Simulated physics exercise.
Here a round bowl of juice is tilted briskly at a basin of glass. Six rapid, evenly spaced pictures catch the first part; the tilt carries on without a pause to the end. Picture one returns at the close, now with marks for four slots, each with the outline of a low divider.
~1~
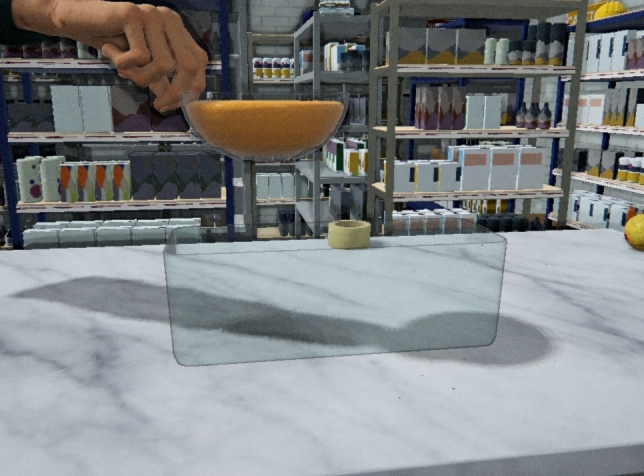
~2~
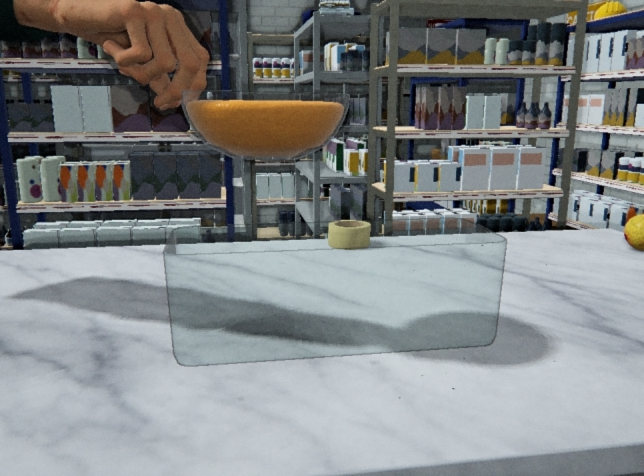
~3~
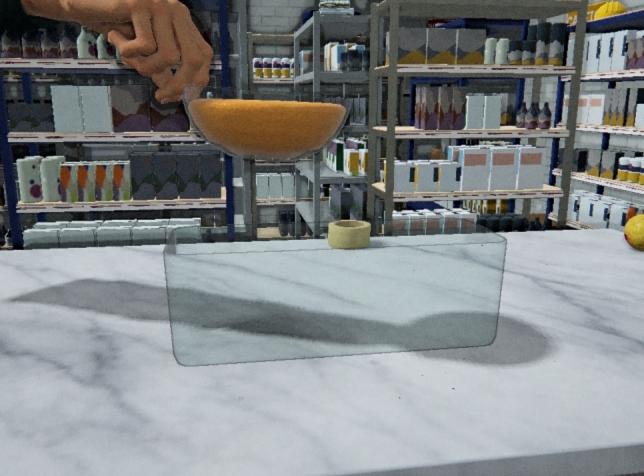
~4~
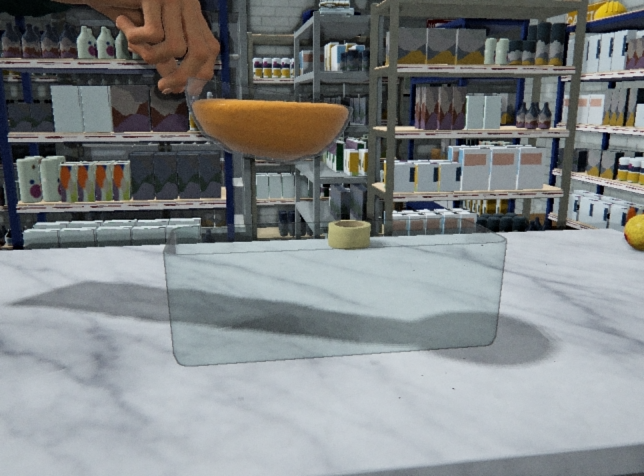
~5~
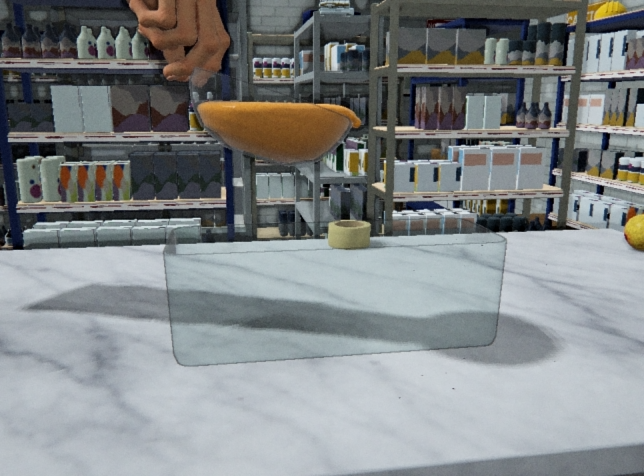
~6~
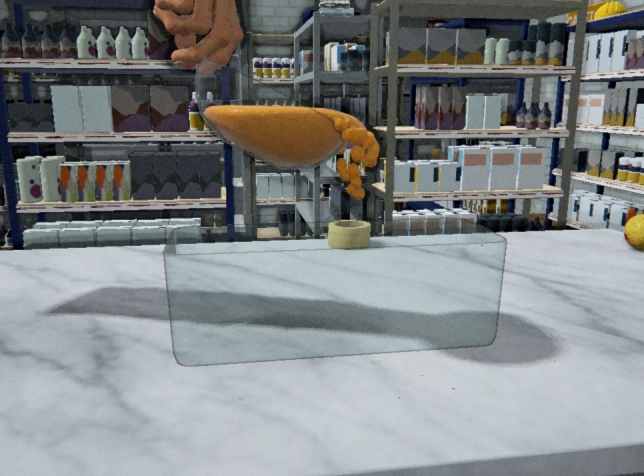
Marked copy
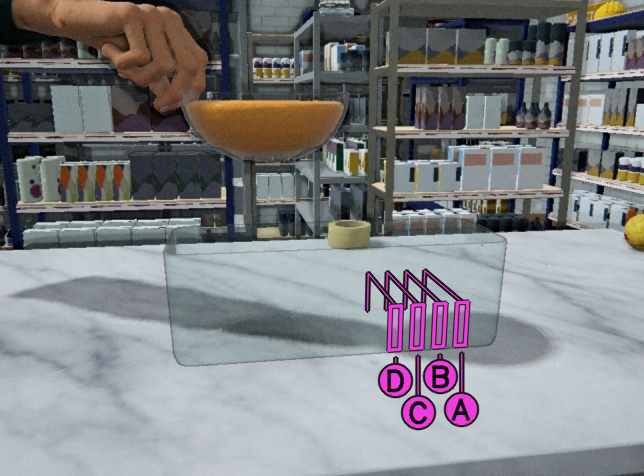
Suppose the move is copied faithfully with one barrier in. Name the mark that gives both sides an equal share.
Choose C.
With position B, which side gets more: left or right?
The left side.
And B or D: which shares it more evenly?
D it is.
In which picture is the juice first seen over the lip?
In picture 5.
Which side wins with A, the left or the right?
The left one.
On the marked copy, A at (461, 353); B at (440, 354); C at (418, 356); D at (395, 358).
With A, about 93 % ends left of the wall and 4 % right of it; 3 % is lost outside.
With B, about 85 % ends left of the wall and 12 % right of it; 3 % is lost outside.
With C, about 51 % ends left of the wall and 46 % right of it; 3 % is lost outside.
With D, about 29 % ends left of the wall and 68 % right of it; 3 % is lost outside.
